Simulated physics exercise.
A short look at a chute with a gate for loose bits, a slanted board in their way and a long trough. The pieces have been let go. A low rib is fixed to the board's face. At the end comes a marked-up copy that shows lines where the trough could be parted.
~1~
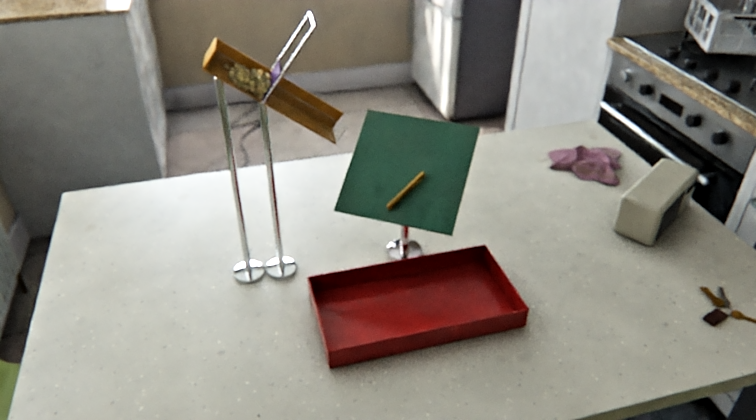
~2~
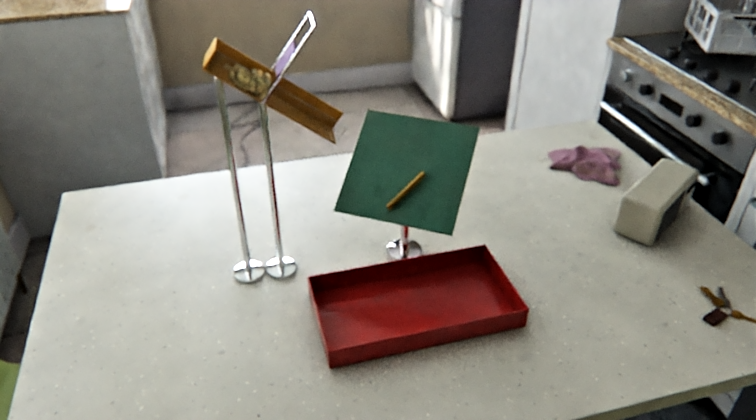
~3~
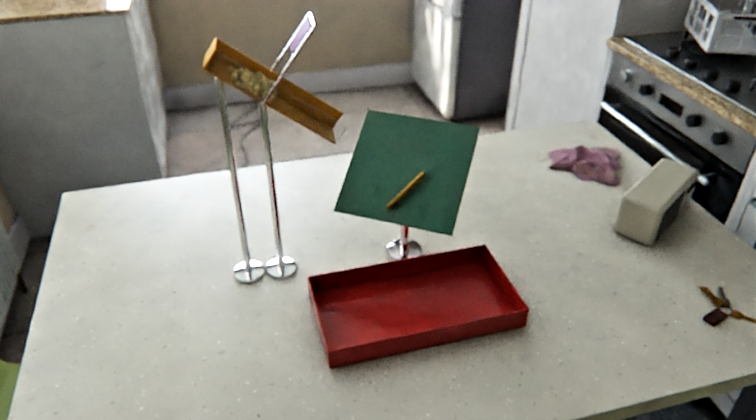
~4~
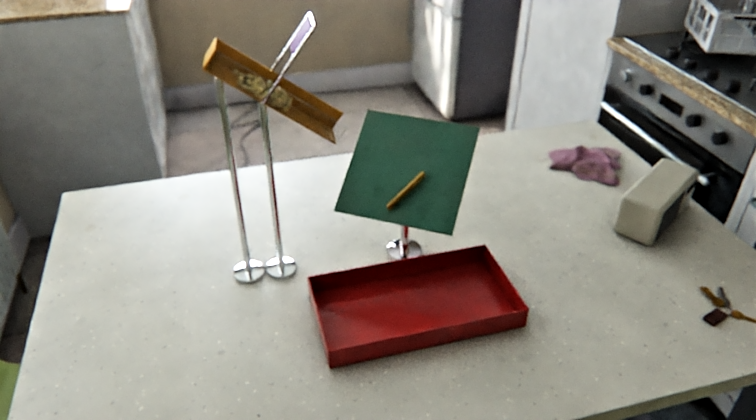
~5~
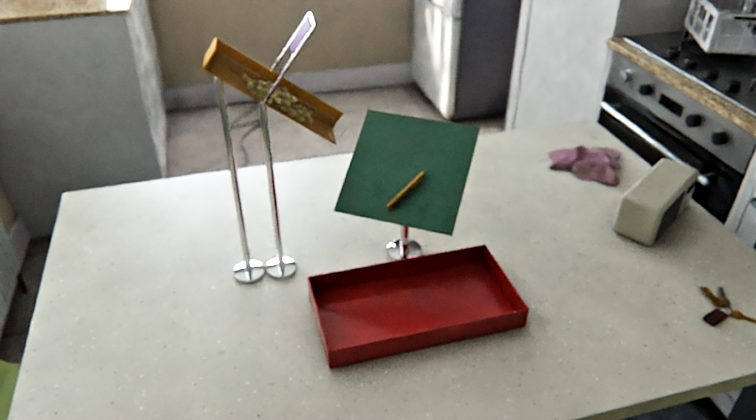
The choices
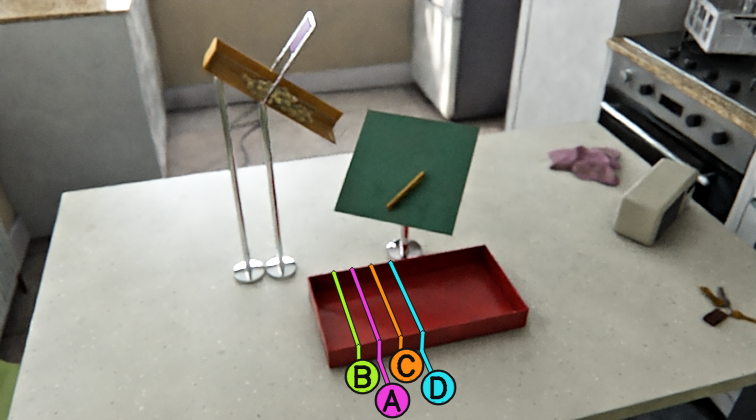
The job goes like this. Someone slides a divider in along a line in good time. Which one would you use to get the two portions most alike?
Line A does it best.
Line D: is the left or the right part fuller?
More lands on the left.
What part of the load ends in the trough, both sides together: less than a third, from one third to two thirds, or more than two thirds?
More than two thirds.
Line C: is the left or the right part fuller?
More lands on the left.
On the marked copy, line A crosses the front rim at (379, 340); line B crosses the front rim at (358, 345); line C crosses the front rim at (400, 336); line D crosses the front rim at (422, 331).
Choosing A, of what is caught, about half on the left of the divider, about half on the right.
Choosing B, of what is caught, a small part on the left of the divider, nearly all on the right.
Choosing C, of what is caught, most on the left of the divider, a small part on the right.
Choosing D, of what is caught, nearly all on the left of the divider, a small part on the right.
